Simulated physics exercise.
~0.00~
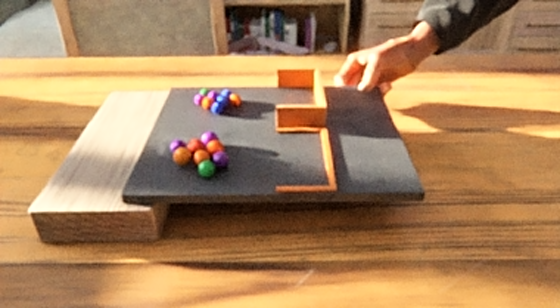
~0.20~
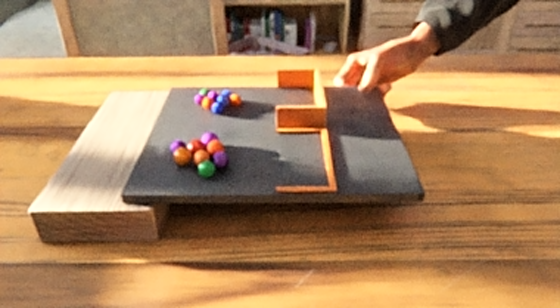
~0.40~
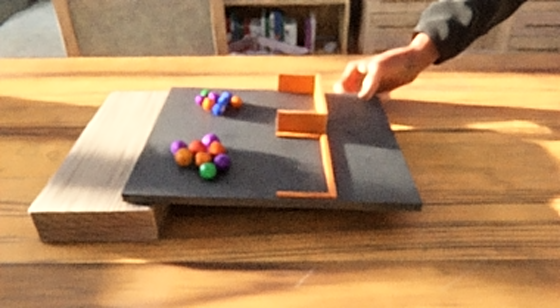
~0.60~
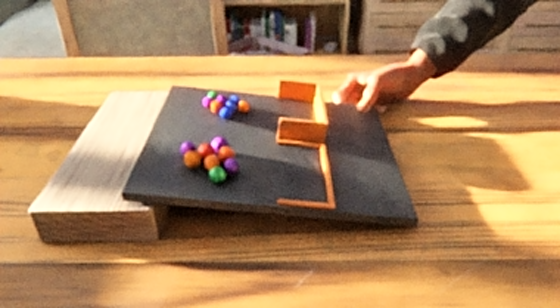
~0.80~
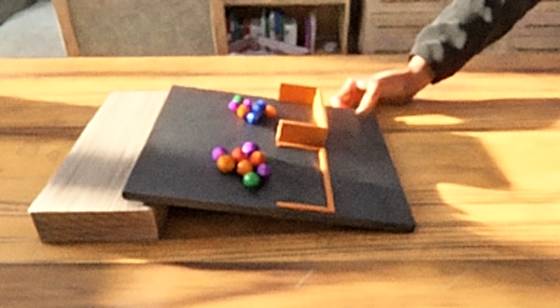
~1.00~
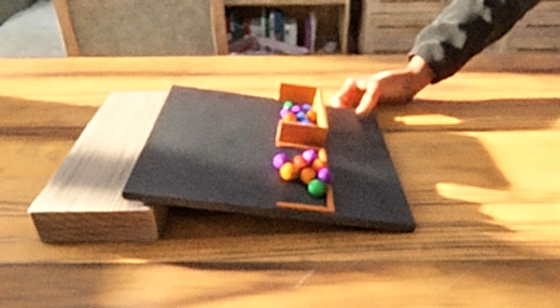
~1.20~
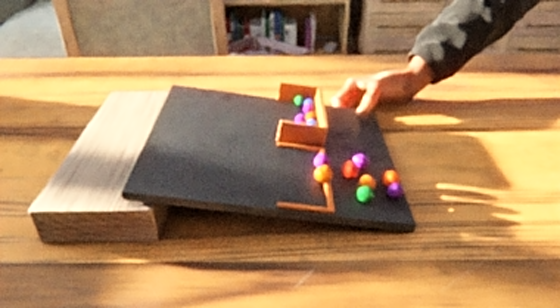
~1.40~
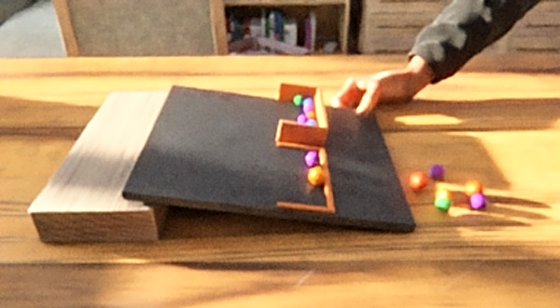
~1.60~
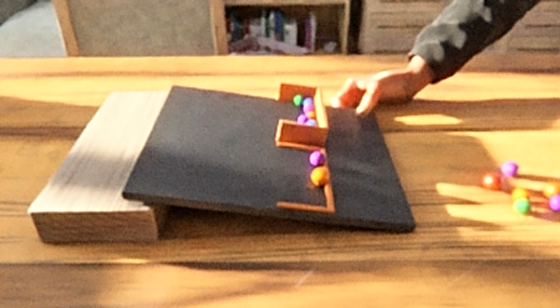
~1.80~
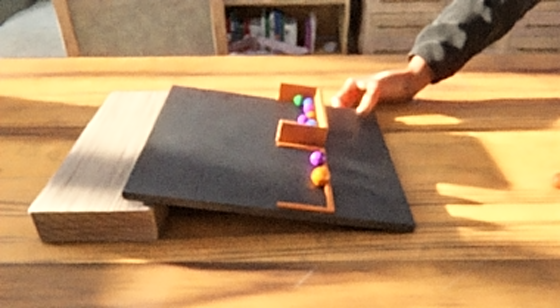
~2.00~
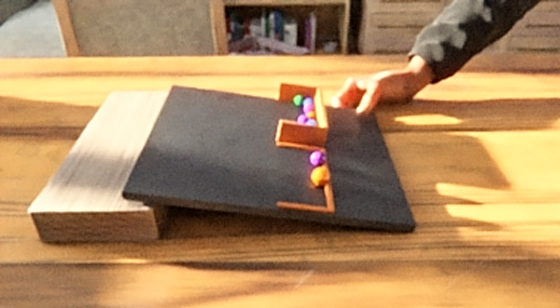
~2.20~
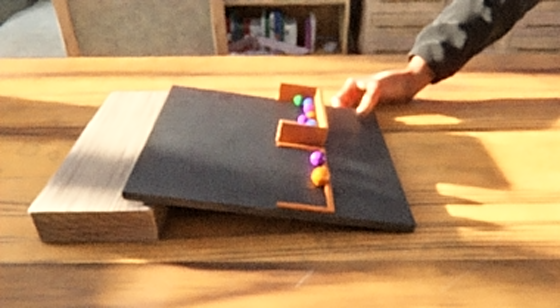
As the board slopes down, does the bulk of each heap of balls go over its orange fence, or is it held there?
Most of the nearer heap goes over its low strip and rolls off the board, with just a purple and an orange ball left behind. The farther heap is stopped by its taller fence and stays there.
